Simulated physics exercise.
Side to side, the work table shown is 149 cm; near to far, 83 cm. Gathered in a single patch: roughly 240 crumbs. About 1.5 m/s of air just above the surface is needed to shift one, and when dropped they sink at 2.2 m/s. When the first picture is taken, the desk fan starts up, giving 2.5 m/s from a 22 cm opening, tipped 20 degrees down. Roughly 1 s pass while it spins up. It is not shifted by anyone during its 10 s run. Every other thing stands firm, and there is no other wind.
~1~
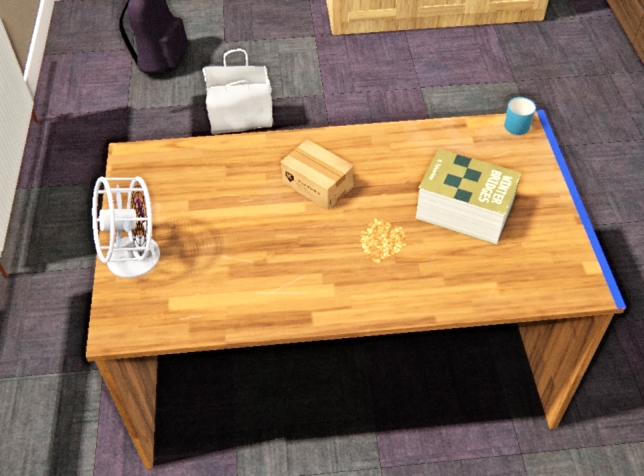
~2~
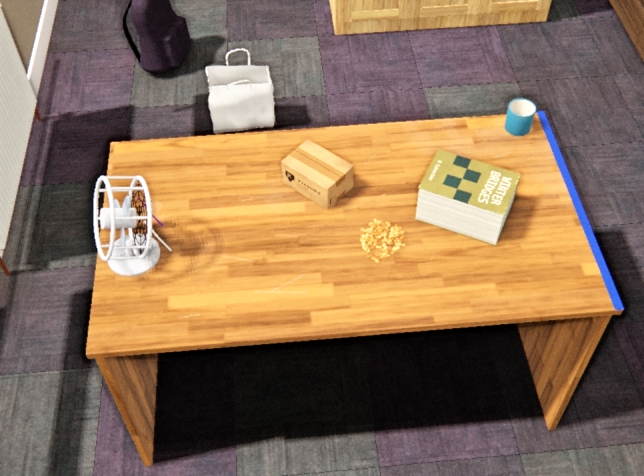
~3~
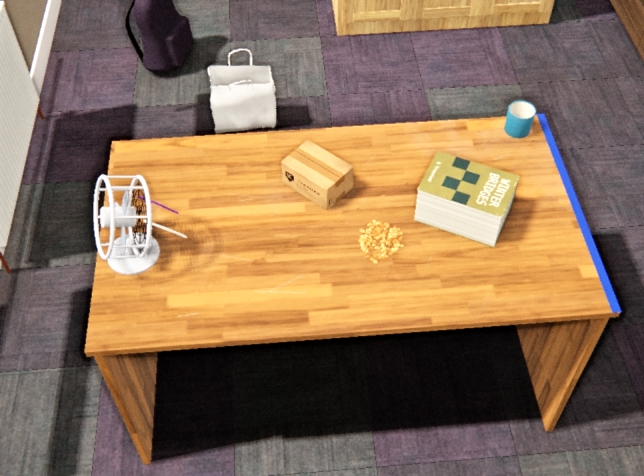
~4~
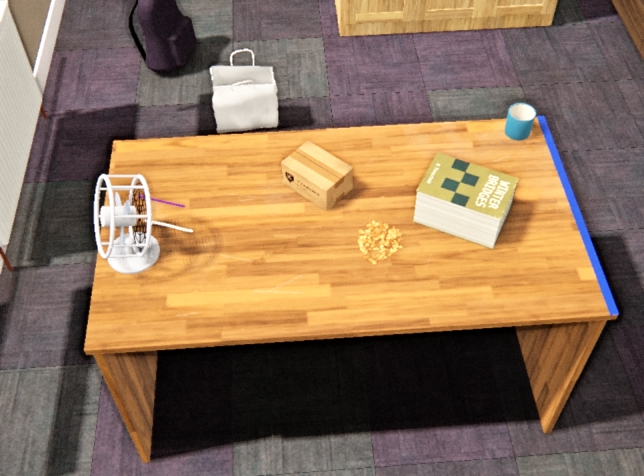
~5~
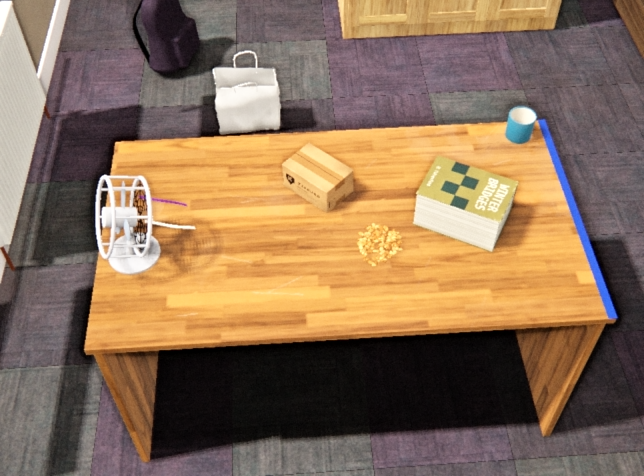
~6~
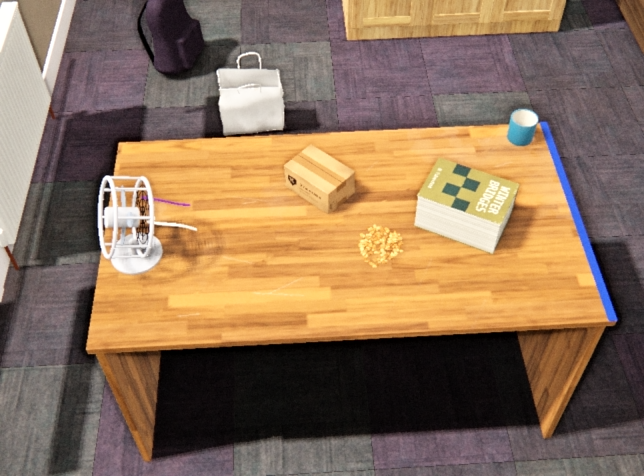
A white desk fan blows its ribbons out over a wooden table while the crumbs stay still.
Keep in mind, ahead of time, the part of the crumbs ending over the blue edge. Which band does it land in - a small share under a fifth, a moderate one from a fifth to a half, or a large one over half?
It lands in the large band.
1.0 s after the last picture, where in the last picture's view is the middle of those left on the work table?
About (503, 261).
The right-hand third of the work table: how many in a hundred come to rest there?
Share at the end: Close to 15 %.
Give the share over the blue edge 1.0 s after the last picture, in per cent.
I'd put it at some 50 %.
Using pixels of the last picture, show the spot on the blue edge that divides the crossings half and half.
Somewhere about (609, 298).
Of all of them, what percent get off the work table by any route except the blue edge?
It comes out at some 5 %.
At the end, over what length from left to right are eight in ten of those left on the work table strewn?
30 cm, give or take.
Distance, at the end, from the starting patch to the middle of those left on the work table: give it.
25 cm.
Then, 1.0 s after the last picture the count stands so, 52 % are over the blue edge; the middle of those still in play is near (520, 268).
Then, 2.2 s after the last picture the count stands so, 70 % are over the blue edge; the middle of those still in play is near (459, 243).
Then, 4.6 s after the last picture the count stands so, 74 % are over the blue edge; the middle of those still in play is near (459, 243).
Then, 9.1 s after the last picture, at the end, 78 % are over the blue edge; the middle of those still in play is near (459, 243).
